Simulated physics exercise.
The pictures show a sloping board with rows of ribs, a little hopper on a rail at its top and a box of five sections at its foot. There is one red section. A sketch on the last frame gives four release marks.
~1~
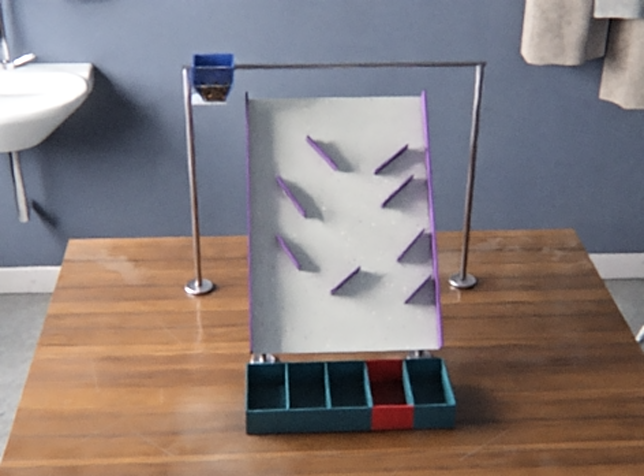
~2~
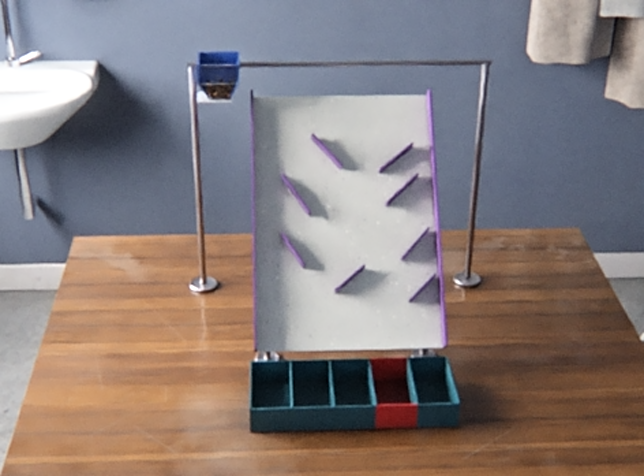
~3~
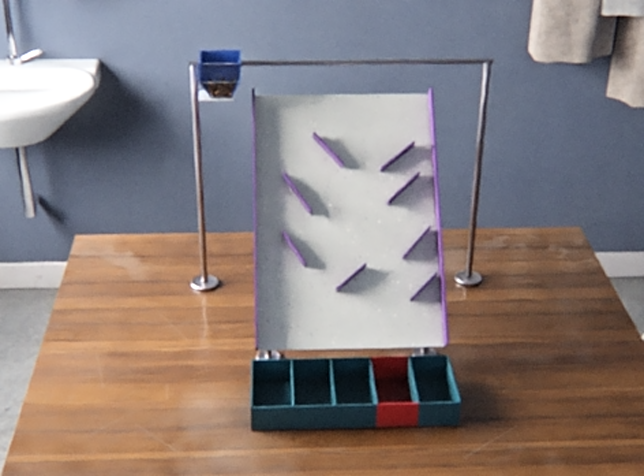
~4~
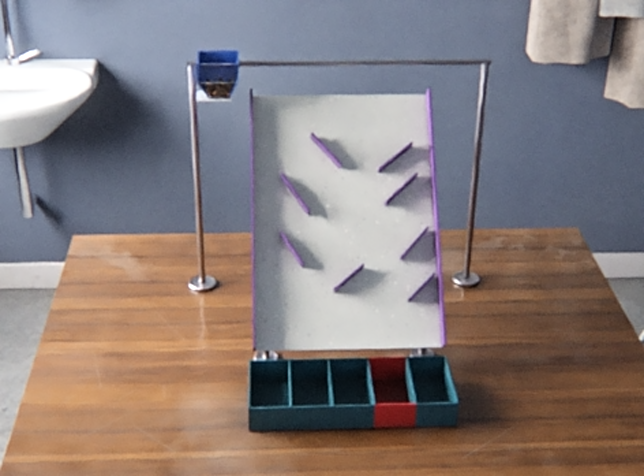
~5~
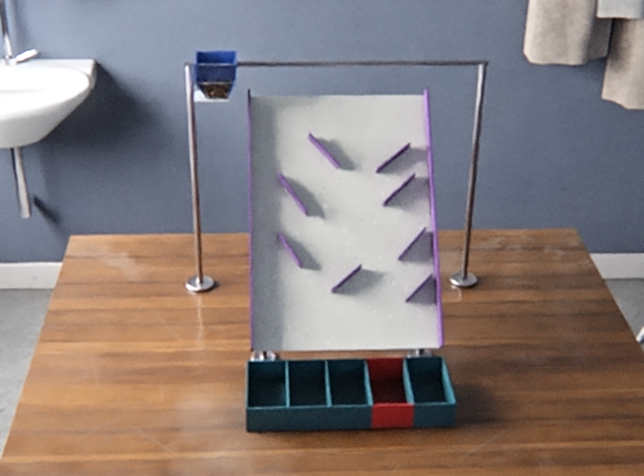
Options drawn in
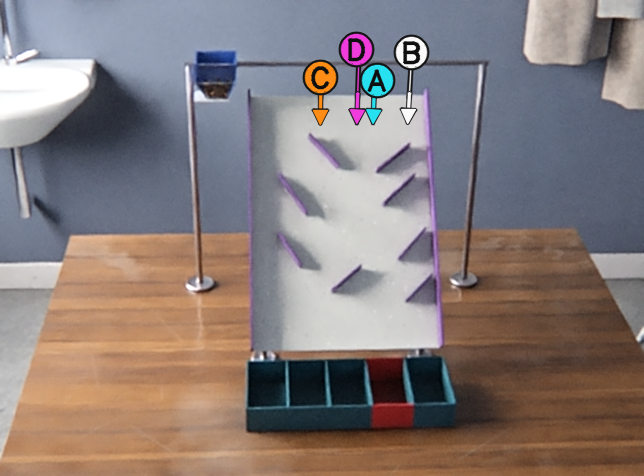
The view shifted very slightly, but nothing else moved: a small blue hopper stayed at the left of a rail above a sloping board with purple ribs and a box with one red section.
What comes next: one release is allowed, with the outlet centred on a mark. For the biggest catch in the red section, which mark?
Mark C does it best.
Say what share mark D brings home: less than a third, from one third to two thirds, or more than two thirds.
It is from one third to two thirds.
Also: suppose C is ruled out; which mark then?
That is mark D.
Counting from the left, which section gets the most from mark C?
The fourth from the left.
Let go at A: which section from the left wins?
It is the first one.
On the marked copy, mark A meets the board at (373, 118); mark B meets the board at (408, 118); mark C meets the board at (320, 119); mark D meets the board at (356, 118).
For mark A, a small part in the red section, most in other sections, a small part outside the box.
For mark B, a small part in the red section, most in other sections, a stray few held on the board, a stray few outside the box.
For mark C, about two thirds in the red section, about a third in other sections, a stray few outside the box.
For mark D, about a third in the red section, about half in other sections, a small part outside the box.
